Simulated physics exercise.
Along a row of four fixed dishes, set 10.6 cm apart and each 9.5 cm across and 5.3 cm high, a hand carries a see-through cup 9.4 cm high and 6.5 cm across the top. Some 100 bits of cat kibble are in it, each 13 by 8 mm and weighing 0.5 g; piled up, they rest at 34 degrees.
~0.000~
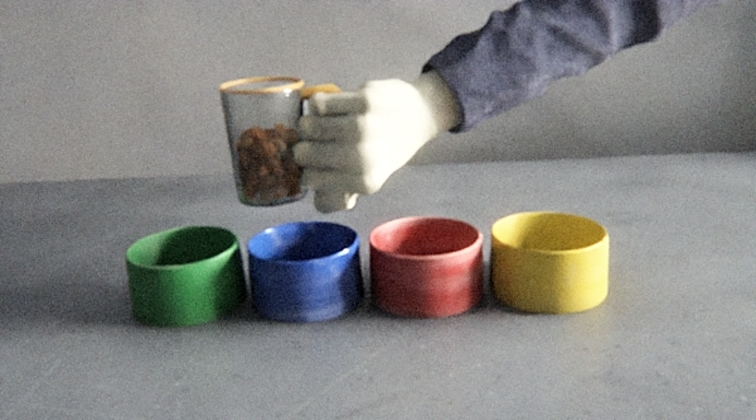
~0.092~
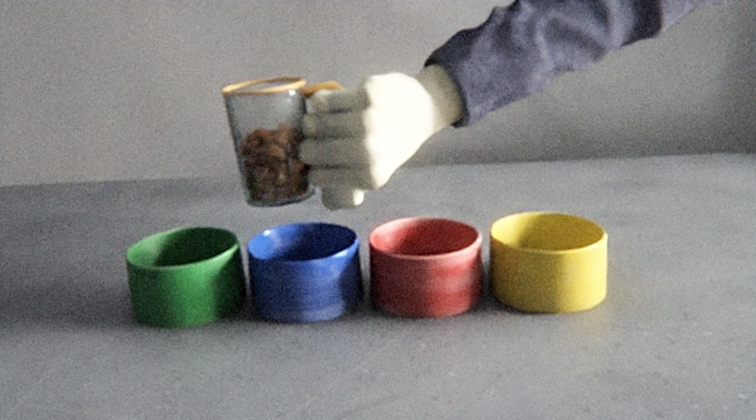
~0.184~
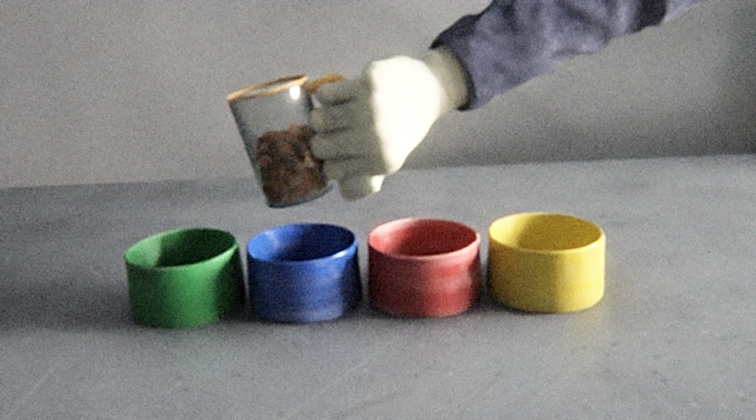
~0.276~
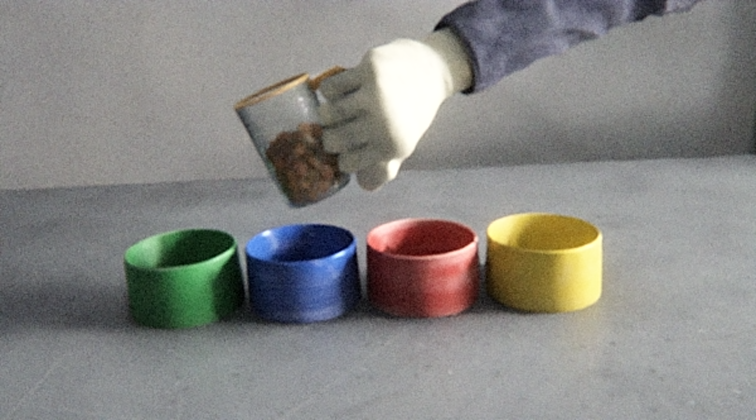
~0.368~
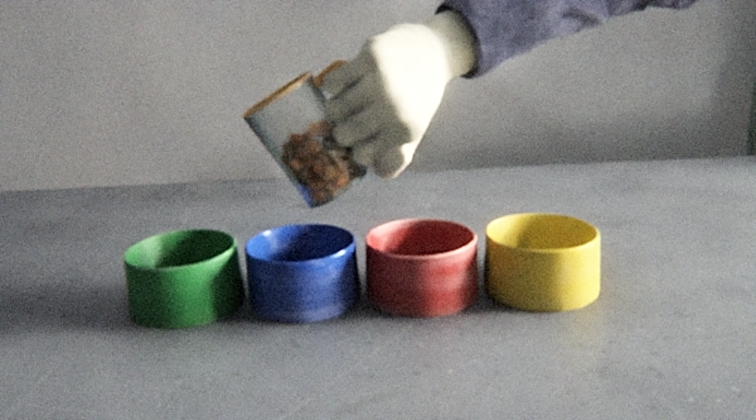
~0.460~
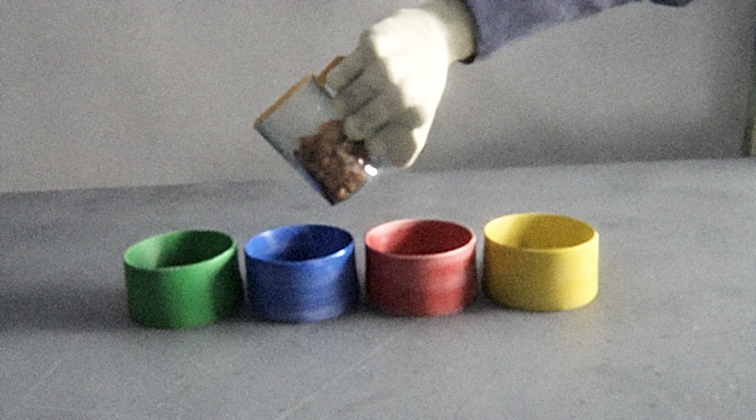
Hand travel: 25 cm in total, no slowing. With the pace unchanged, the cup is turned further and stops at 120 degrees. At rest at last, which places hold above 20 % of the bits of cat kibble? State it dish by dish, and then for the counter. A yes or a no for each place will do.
Outcome: Red dish: It should get past the one-in-five mark; blue dish: It should not get past the one-in-five mark; green dish: It should not get past the one-in-five mark; yellow dish: It should not get past the one-in-five mark; counter: It should not get past the one-in-five mark.
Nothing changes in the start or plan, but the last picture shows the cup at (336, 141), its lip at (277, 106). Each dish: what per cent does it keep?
The red dish keeps 10, the blue dish 0, the green dish 0 and the yellow dish 80.
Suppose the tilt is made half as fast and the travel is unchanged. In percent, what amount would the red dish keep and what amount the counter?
Red: 0, counter: 10.
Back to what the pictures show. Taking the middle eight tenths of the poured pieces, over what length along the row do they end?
Length: About 6 cm.
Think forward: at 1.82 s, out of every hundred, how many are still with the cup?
About 5 per cent.
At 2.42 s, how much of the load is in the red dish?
I'd say close to 100 per cent at that point.
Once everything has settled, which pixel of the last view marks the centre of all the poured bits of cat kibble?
(418, 275) or so.
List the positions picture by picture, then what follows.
Cup at (267, 142), tilt 0 degrees, lip at (222, 87), moved 0.0 cm; middle of the pieces at (271, 159); green dish at (183, 246); blue dish at (303, 241); red dish at (425, 236); yellow dish at (548, 231), in the first frame.
Cup at (272, 142), tilt 3 degrees, lip at (224, 91), moved 0.4 cm; middle of the pieces at (277, 160), in the second frame.
Cup at (284, 143), tilt 12 degrees, lip at (229, 98), moved 1.5 cm; middle of the pieces at (291, 160), in the third frame.
Cup at (296, 143), tilt 20 degrees, lip at (236, 107), moved 2.5 cm; middle of the pieces at (305, 159), in the fourth frame.
Cup at (308, 142), tilt 29 degrees, lip at (245, 115), moved 3.6 cm; middle of the pieces at (320, 157), in the fifth frame.
Cup at (320, 142), tilt 37 degrees, lip at (254, 125), moved 4.7 cm; middle of the pieces at (334, 155); green dish at (180, 249); blue dish at (300, 243); red dish at (419, 237); yellow dish at (540, 232). Its pace works out near 95 degrees a second; the hand travels 12 cm a second, in the sixth frame.
Then, at 1.28 s, tilt 114 degrees; cup holds 95 %, red 5 %.
After 1.82 s, tilt 120 degrees; cup holds 5 %, red 95 %.
After 2.42 s, tilt 120 degrees; cup holds 0 %, red 100 %.
In the end, at 2.7 s, red 100 %, blue 0 %, green 0 %, yellow 0 %, counter 0 %.
